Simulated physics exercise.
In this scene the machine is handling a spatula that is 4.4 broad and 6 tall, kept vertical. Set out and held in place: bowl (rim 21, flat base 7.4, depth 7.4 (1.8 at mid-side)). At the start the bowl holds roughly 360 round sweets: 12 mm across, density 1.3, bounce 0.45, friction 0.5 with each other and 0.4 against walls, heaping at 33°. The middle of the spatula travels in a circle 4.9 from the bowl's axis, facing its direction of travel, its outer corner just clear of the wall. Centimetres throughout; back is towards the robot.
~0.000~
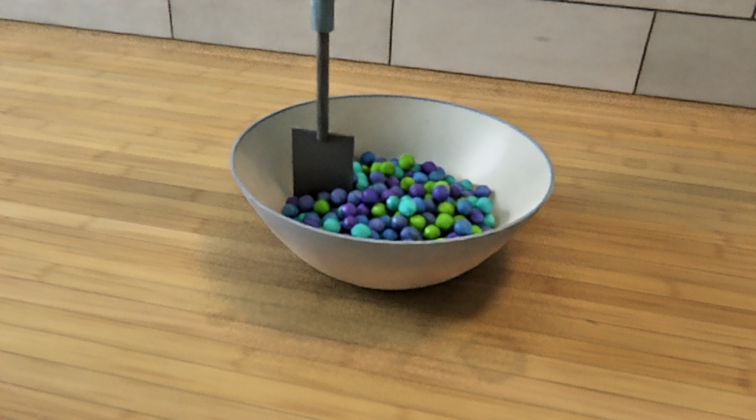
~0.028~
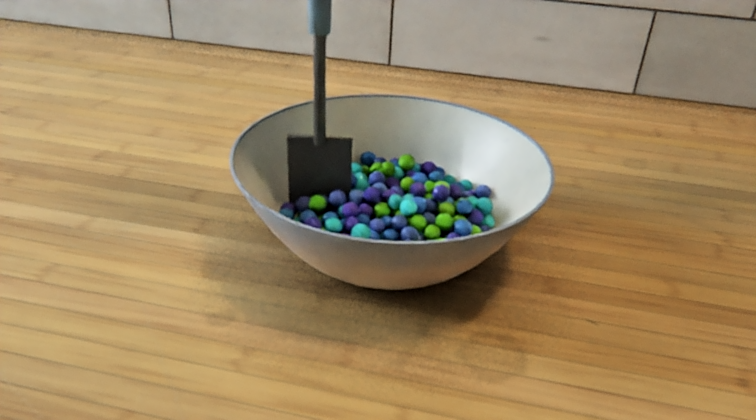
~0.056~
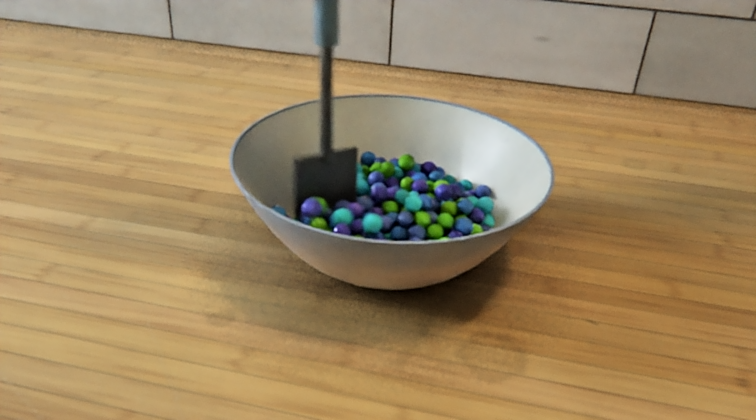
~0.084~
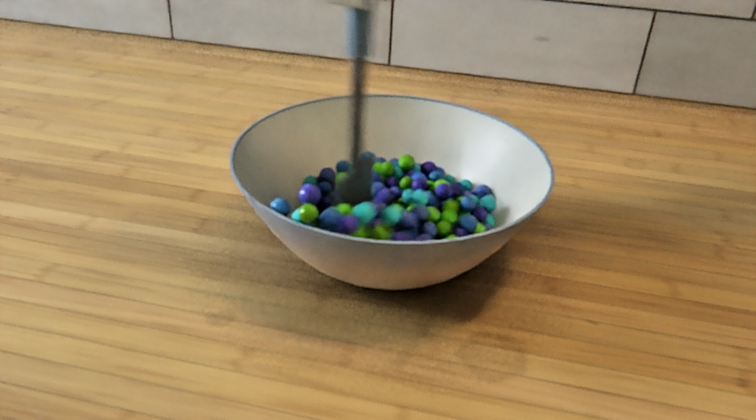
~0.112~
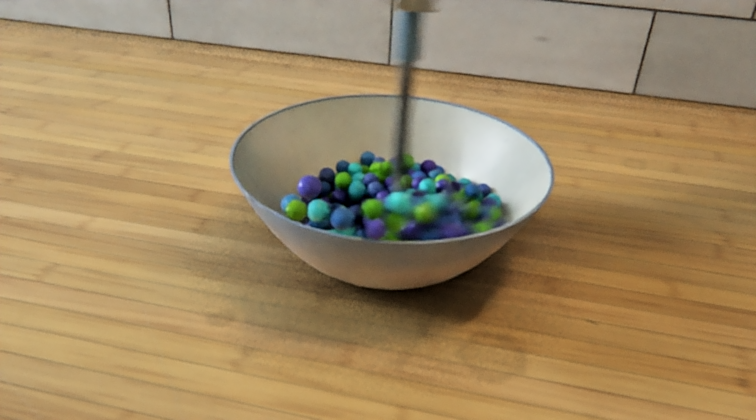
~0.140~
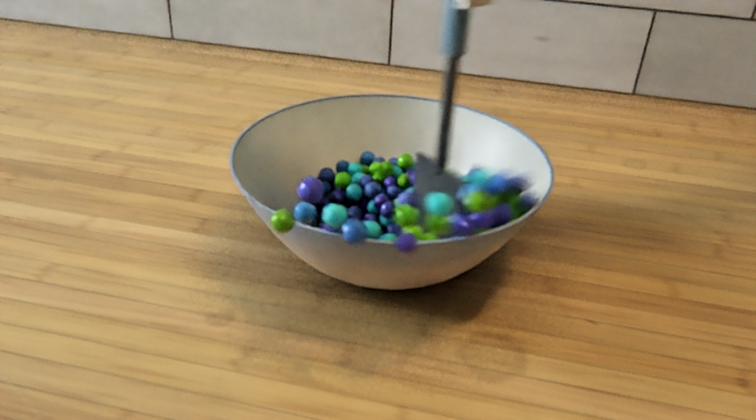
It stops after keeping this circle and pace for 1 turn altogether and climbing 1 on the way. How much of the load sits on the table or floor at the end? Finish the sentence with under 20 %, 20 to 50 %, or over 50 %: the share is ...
The share is 20 to 50 %.
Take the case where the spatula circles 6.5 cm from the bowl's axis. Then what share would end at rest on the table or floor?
Then some 0 percent.
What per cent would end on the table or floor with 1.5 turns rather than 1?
Close to 35 in a hundred.
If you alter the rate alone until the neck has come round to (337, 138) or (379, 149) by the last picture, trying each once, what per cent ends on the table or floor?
Near 0 in a hundred for the first and near 10 in a hundred for the second.
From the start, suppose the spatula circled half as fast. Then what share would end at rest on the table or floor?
It would come to around 5 percent.
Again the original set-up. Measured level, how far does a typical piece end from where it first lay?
About 10 centimetres.
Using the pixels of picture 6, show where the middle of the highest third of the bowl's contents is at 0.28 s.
Top-third centre at approx. (365, 124).
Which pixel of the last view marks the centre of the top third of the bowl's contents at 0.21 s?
Near (463, 147).
After 0.21 s, 218° round, highest piece 13 above the table; 327 in the bowl, 34 in flight or on the tool.
After 0.28 s, 297° round, highest piece 13 above the table; 294 in the bowl, 7 on the table or floor, 60 in flight or on the tool.
After 0.51 s, 0° round, highest piece 8 above the table; 250 in the bowl, 109 on the table or floor, 2 in flight or on the tool.
After 1.21 s, 0° round, highest piece 5 above the table; 250 in the bowl, 111 on the table or floor.
In the end, 250 in the bowl, 111 on the table or floor. That is 31 % on the table or floor.
